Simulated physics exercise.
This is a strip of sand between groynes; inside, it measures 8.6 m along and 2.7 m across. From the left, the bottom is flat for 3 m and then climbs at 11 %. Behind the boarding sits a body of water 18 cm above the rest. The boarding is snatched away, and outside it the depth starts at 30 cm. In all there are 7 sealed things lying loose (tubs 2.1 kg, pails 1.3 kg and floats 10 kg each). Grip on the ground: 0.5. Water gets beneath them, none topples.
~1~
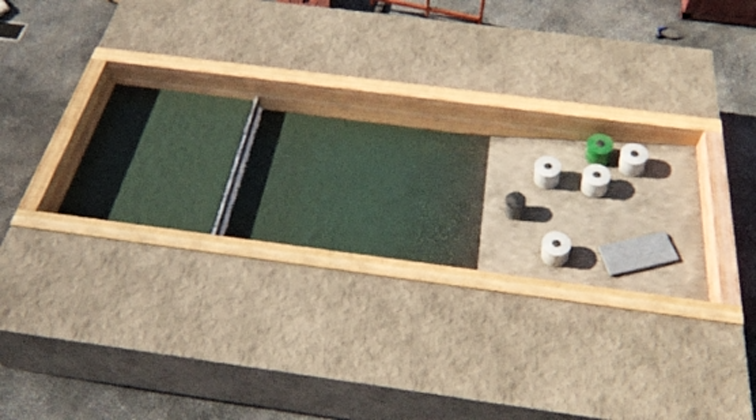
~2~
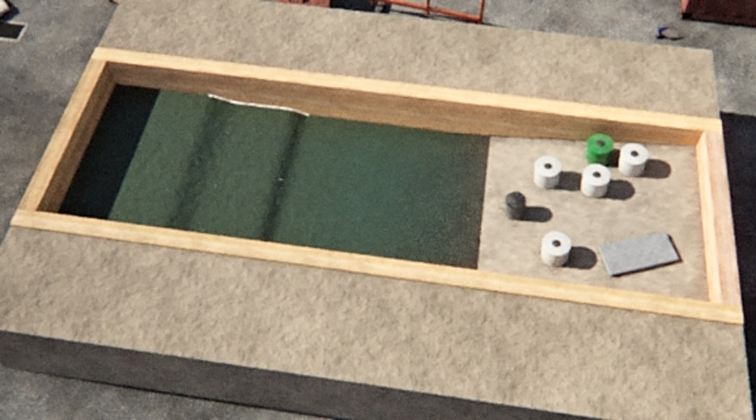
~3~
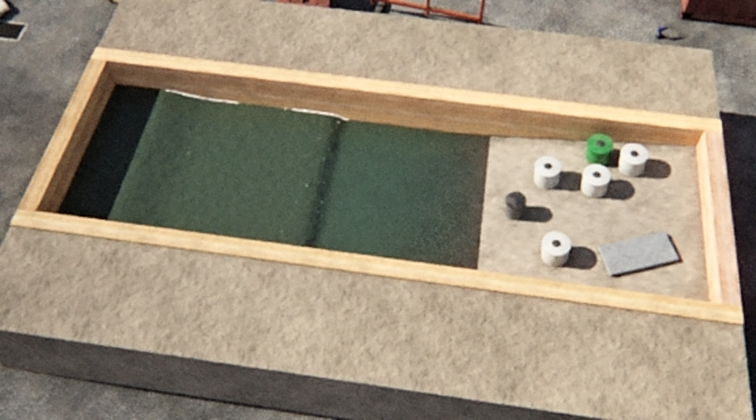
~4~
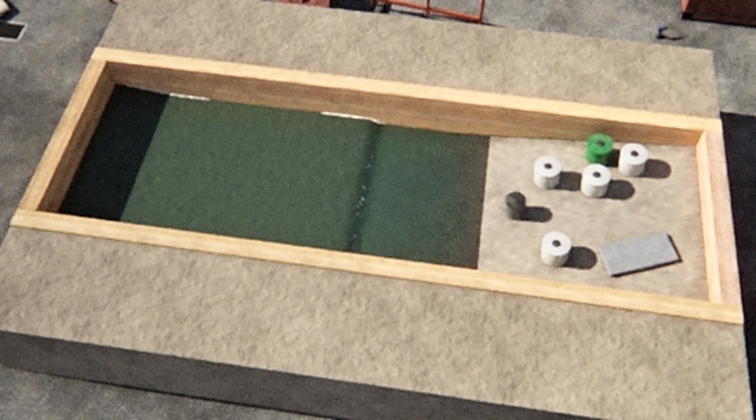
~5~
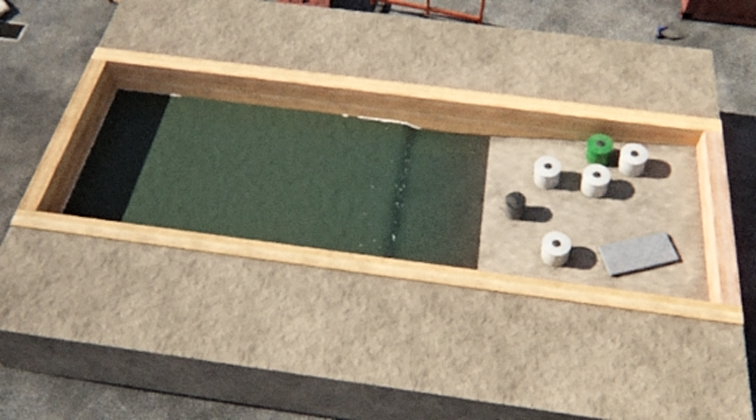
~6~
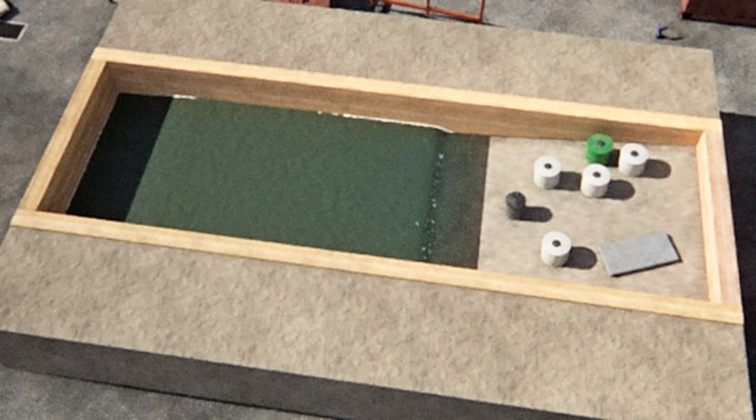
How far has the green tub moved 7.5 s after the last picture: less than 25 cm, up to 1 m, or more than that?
More than that.
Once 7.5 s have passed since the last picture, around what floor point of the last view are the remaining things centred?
The centre is close to (482, 193).
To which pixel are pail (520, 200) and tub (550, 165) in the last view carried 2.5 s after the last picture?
Roughly (626, 207), then roughly (574, 160).
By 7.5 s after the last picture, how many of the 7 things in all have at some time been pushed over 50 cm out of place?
5 in all.
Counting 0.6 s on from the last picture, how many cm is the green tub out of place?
Displacement by then near 0 cm.
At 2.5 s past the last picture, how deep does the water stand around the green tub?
4 cm, roughly.
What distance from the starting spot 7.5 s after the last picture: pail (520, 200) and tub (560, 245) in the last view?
The first is 80 cm from its start, the second 250 cm.
Then, 0.6 s after the last picture the green tub is near (603, 144), 0.0 m from its start, aground; 0 afloat.
Then, 2.5 s after the last picture the green tub is near (611, 145), 0.1 m from its start, afloat; 4 afloat.
Then, 4.8 s after the last picture the green tub is near (540, 139), 0.9 m from its start, afloat; 4 afloat.
Then, 7.5 s after the last picture the green tub is near (408, 123), 2.7 m from its start, afloat; 4 afloat.
